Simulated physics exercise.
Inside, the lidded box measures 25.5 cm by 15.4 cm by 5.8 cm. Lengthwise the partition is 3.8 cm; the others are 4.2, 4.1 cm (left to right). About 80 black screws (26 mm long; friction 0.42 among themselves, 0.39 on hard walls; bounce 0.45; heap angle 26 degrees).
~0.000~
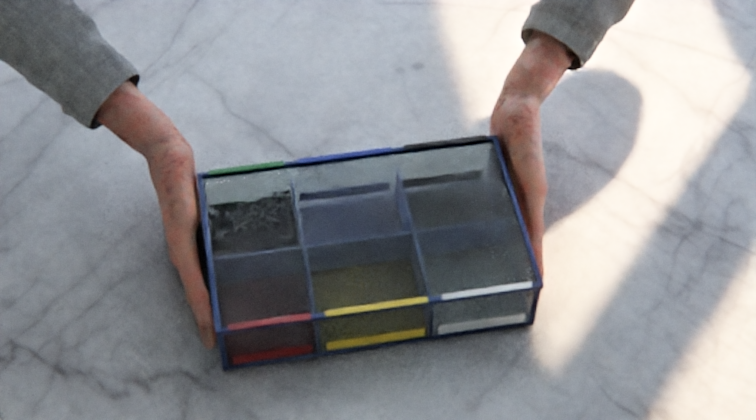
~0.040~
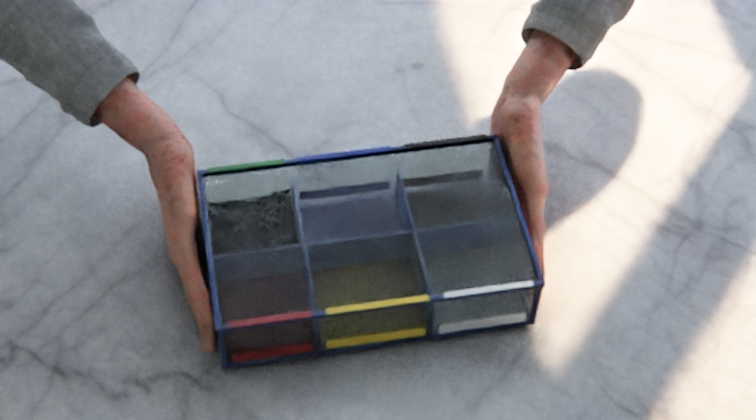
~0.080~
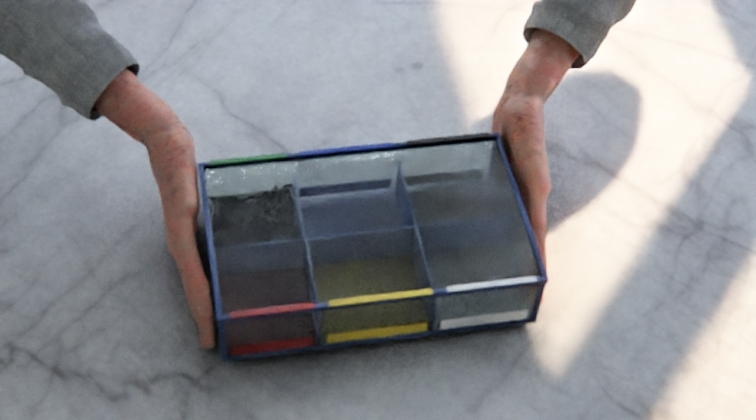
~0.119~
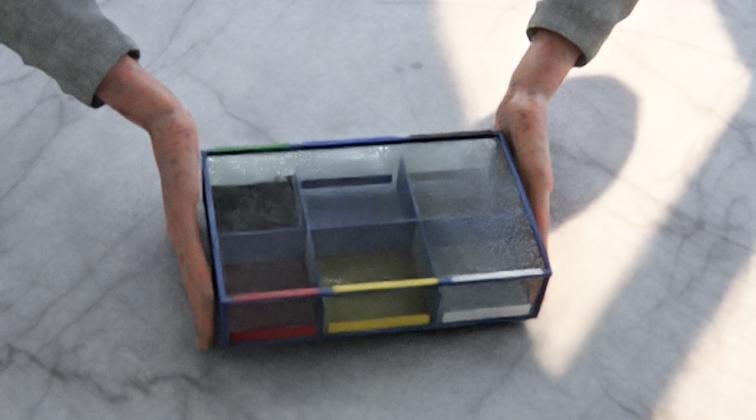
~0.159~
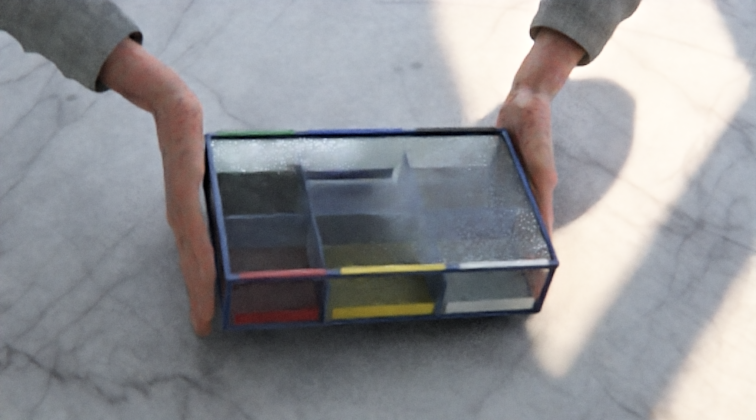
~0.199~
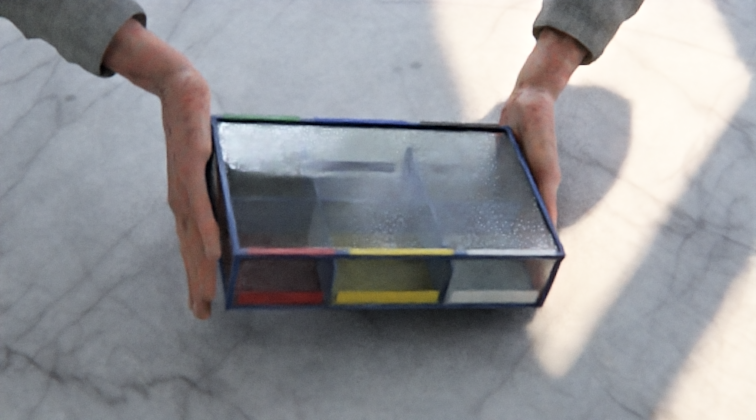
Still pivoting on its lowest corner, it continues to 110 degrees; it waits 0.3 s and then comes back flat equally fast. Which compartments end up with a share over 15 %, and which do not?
In the end red: It'll probably finish at or short of fifteen percent of the pieces; blue: It'll probably finish at or short of fifteen percent of the pieces; green: It'll probably finish past fifteen percent of the pieces; yellow: It'll probably finish at or short of fifteen percent of the pieces; white: It'll probably finish at or short of fifteen percent of the pieces; black: It'll probably finish at or short of fifteen percent of the pieces.
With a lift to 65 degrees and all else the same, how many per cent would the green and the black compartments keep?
Green: 95; black: 0 (per cent).
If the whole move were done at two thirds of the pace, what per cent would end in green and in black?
Final split: Green = 90 %, black = 10 %.
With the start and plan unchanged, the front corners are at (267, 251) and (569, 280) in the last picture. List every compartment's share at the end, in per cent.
It comes out as red at 0 percent, blue at 10 percent, green at 80 percent, yellow at 0 percent, white at 5 percent and black at 10 percent.
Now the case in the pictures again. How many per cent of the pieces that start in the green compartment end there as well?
Something like 90 in a hundred.
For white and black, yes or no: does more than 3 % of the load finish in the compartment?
For white, it does not; for black, it does.
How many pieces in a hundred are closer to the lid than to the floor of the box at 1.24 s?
50 per cent, give or take.
After 1.24 s, tilt 110 degrees; green 95 %, black 5 %.
After 1.93 s, tilt 58 degrees; green 90 %, black 5 %.
After 2.65 s, tilt 0 degrees; green 90 %, black 5 %.
At rest (3.3 s), red 0 %, blue 5 %, green 90 %, yellow 0 %, white 0 %, black 5 %.
